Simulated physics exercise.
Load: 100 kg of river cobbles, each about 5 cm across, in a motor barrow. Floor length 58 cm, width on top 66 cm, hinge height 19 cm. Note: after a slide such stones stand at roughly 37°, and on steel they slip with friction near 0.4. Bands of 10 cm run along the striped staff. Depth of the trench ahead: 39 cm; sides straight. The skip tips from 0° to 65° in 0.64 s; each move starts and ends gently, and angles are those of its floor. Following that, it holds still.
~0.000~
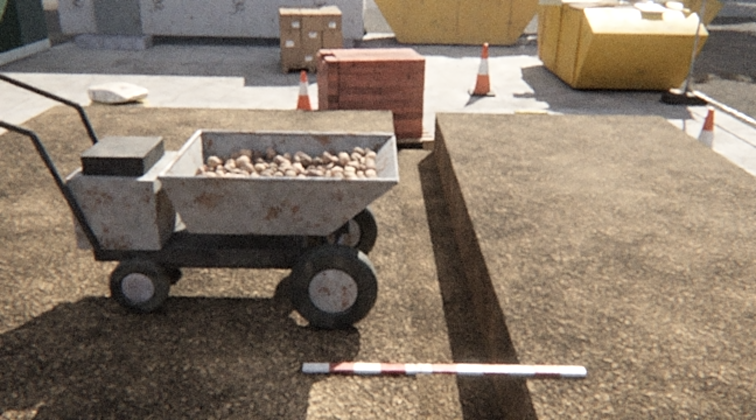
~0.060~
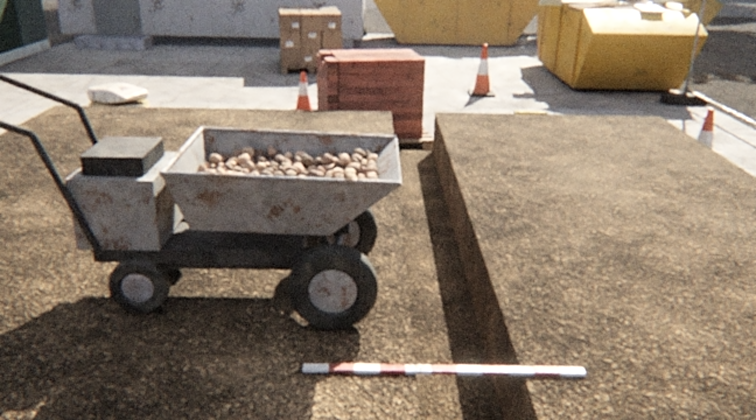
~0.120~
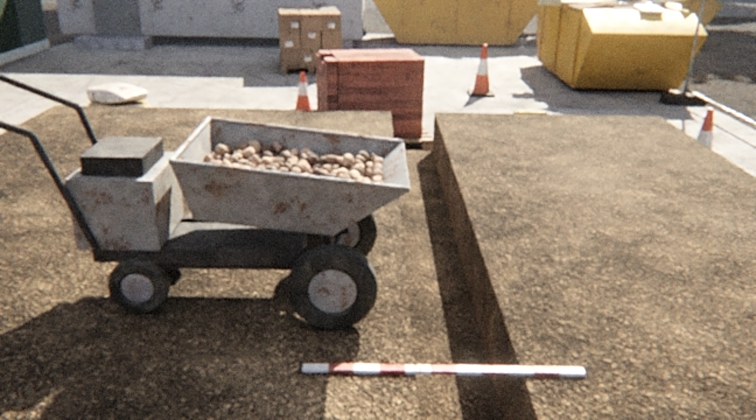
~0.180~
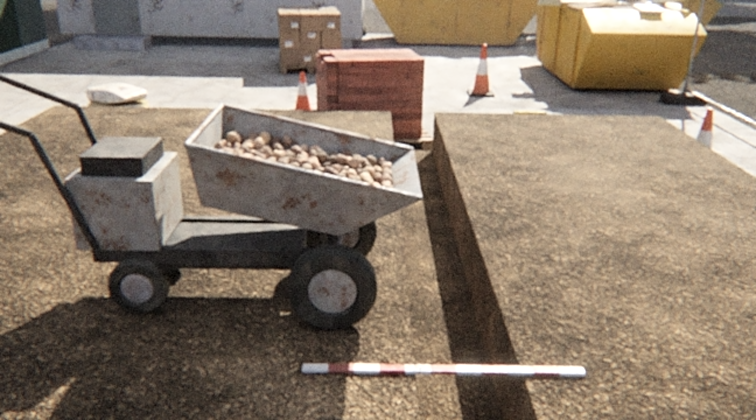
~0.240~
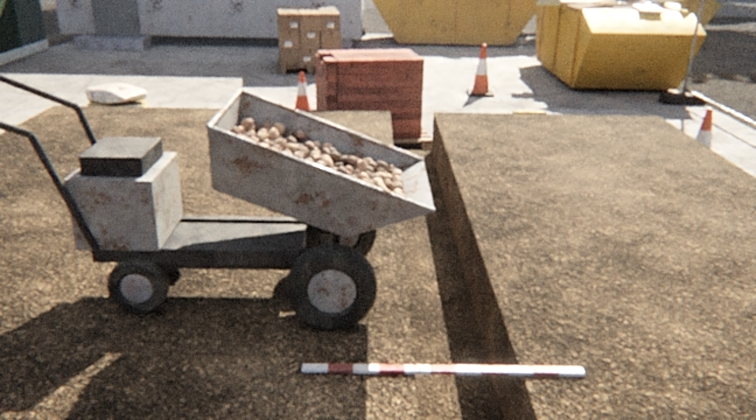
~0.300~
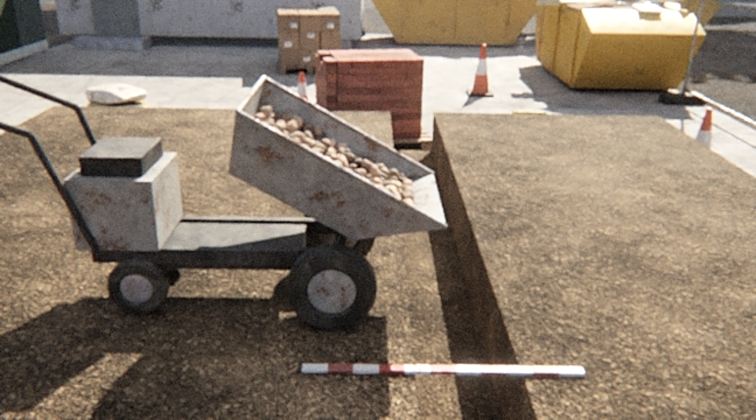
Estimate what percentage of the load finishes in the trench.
Roughly 48 percent.
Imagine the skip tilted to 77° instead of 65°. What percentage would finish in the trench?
I'd guess some 70 in a hundred.
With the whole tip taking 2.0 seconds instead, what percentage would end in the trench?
I'd put it at some 70 in a hundred.
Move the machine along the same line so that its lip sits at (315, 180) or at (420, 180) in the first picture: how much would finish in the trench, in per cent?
Near 100 and near 25 percent.
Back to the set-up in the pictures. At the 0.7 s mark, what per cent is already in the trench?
Roughly 15 percent of the load.
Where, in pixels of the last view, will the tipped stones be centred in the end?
In the last view, about (505, 290).
After 0.5 s the floor is at 55°; 100 % in the skip; the foremost stones are at (437, 237).
After 0.7 s the floor is at 65°; 82 % in the skip, 16 % in the trench, 2 % past the trench; the foremost stones are at (502, 288).
After 1.1 s the floor is at 65°; 18 % in the skip, 32 % in the trench, 50 % past the trench; the foremost stones are at (637, 296).
After 3.0 s the floor is at 65°; 0 % in the skip, 48 % in the trench, 52 % past the trench; the foremost stones are past the picture's edge.
